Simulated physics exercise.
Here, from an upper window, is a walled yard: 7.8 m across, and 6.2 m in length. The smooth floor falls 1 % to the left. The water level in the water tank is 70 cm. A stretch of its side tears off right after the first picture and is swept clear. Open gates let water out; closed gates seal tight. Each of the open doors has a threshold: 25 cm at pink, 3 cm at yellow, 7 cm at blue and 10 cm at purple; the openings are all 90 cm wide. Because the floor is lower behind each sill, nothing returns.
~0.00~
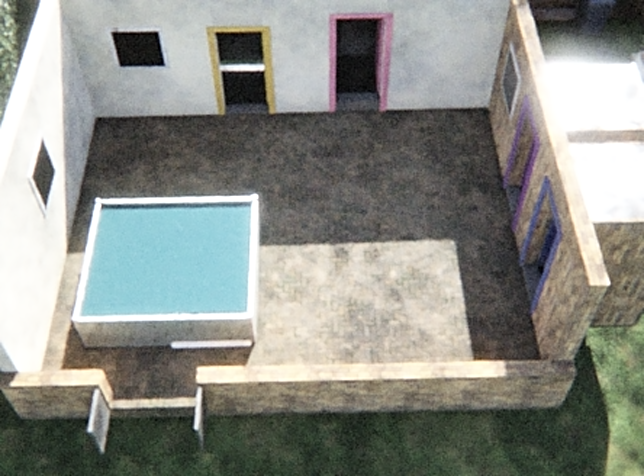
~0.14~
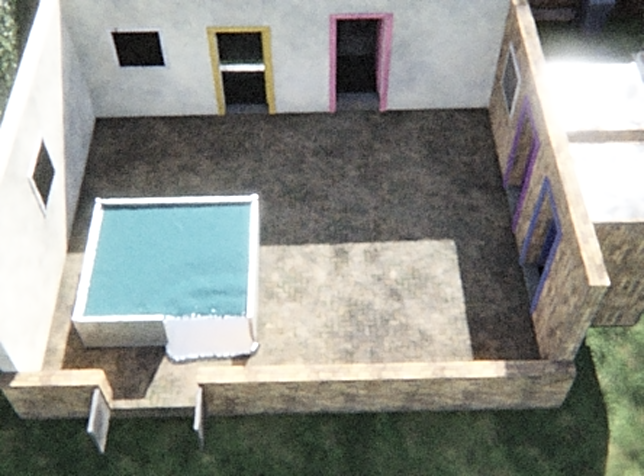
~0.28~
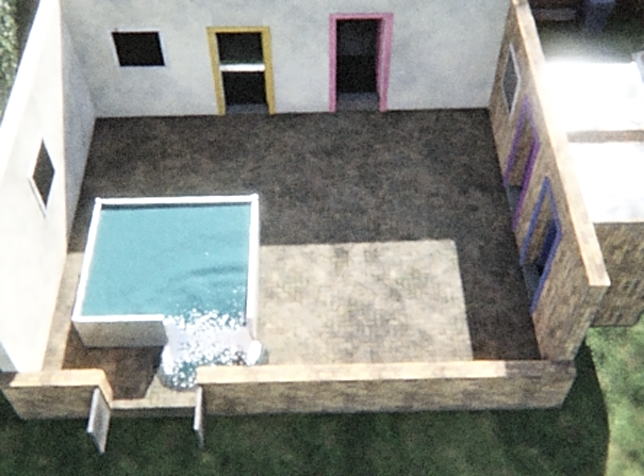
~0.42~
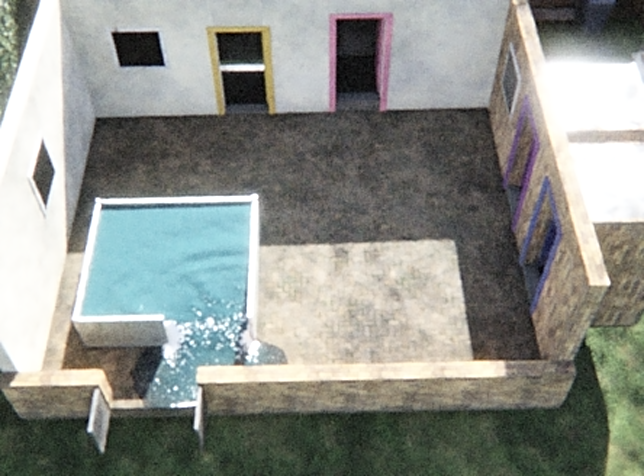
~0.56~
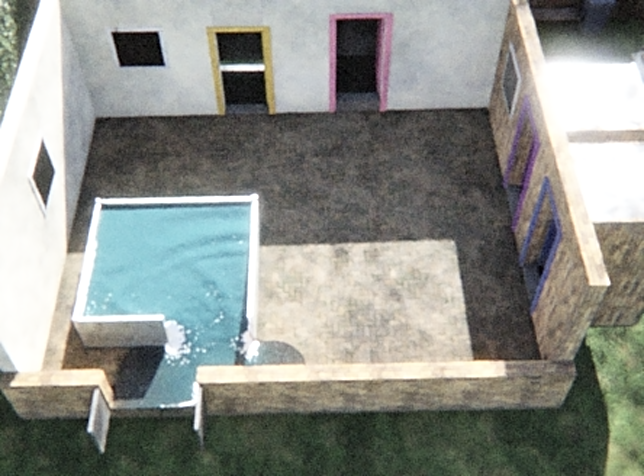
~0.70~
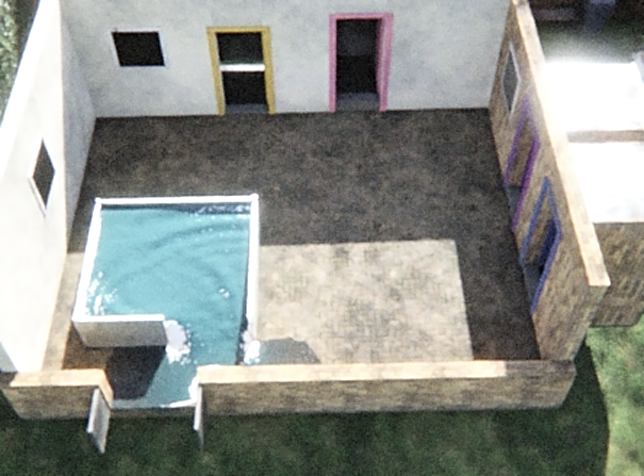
A raised water tank in a walled yard bursts open in front and water pours out.
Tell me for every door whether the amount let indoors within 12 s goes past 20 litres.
Pink door: Below the cap, yellow door: Below the cap, blue door: Above the cap, purple door: Below the cap.
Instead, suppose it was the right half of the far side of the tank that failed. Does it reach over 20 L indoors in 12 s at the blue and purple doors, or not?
Measured against that limit, blue comes out short of it and purple comes out short of it.
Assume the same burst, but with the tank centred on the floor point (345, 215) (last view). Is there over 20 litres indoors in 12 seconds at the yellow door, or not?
Against the limit, the yellow door gets more than that.
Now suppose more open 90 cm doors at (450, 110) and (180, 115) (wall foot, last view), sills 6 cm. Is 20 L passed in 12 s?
In the order given, higher then lower.
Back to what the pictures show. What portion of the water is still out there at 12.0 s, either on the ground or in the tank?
It comes to near 56 per cent.
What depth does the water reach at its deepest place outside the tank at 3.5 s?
Peak depth: Approx. 32 cm.
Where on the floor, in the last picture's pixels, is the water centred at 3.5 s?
The water is centred near (238, 302).
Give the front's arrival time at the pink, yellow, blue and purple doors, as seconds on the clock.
So, pink at 5.5 s, then yellow at 7.0 s, blue at 2.4 s, and purple at 3.0 s.
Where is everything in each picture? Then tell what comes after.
In the first frame, still water, 70 cm deep, in the water tank at (171, 258).
In the second frame, the front is at (257, 345), 0.7 m from the gap at (209, 332); 0.3 m2 of floor is under water; 70 cm left at the back of the water tank.
In the third frame, the front is at a hidden place, 1.0 m from the gap at (210, 334); 1.1 m2 of floor is under water; 70 cm left at the back of the water tank.
In the fourth frame, the front is at a hidden place, 1.4 m from the gap at (210, 335); 1.9 m2 of floor is under water; 70 cm left at the back of the water tank.
In the fifth frame, water pours out at (210, 335) and has run 1.6 m, to a hidden place; typically 11 cm deep outside, 70 cm at the water tank's back.
In the sixth frame, water pours out at (210, 335) and has run 2.0 m, to a hidden place; typically 10 cm deep outside, 67 cm at the water tank's back.
After 1.4 s water covers 10 % of the floor and is deepest (56 cm) near (224, 390); pink door not reached, yellow door not reached, blue door not reached, purple door not reached.
After 2.2 s water covers 25 % of the floor and is deepest (48 cm) near (224, 390); pink door not reached, yellow door not reached, blue door not reached, purple door not reached.
After 3.5 s water covers 40 % of the floor and is deepest (32 cm) near (224, 380); pink door not reached, yellow door not reached, blue door 18 cm at the sill, 44 L in, purple door 11 cm at the sill, 0 L in.
After 7.0 s water covers 65 % of the floor and is deepest (20 cm) near (224, 390); pink door 8 cm at the sill, 0 L in, yellow door not reached, blue door 11 cm at the sill, 102 L in, purple door 6 cm at the sill, 1 L in.
After 12.0 s water covers 95 % of the floor and is deepest (11 cm) near (74, 222); pink door 6 cm at the sill, 0 L in, yellow door 4 cm at the sill, 2 L in, blue door 4 cm at the sill, 108 L in, purple door 3 cm at the sill, 1 L in.
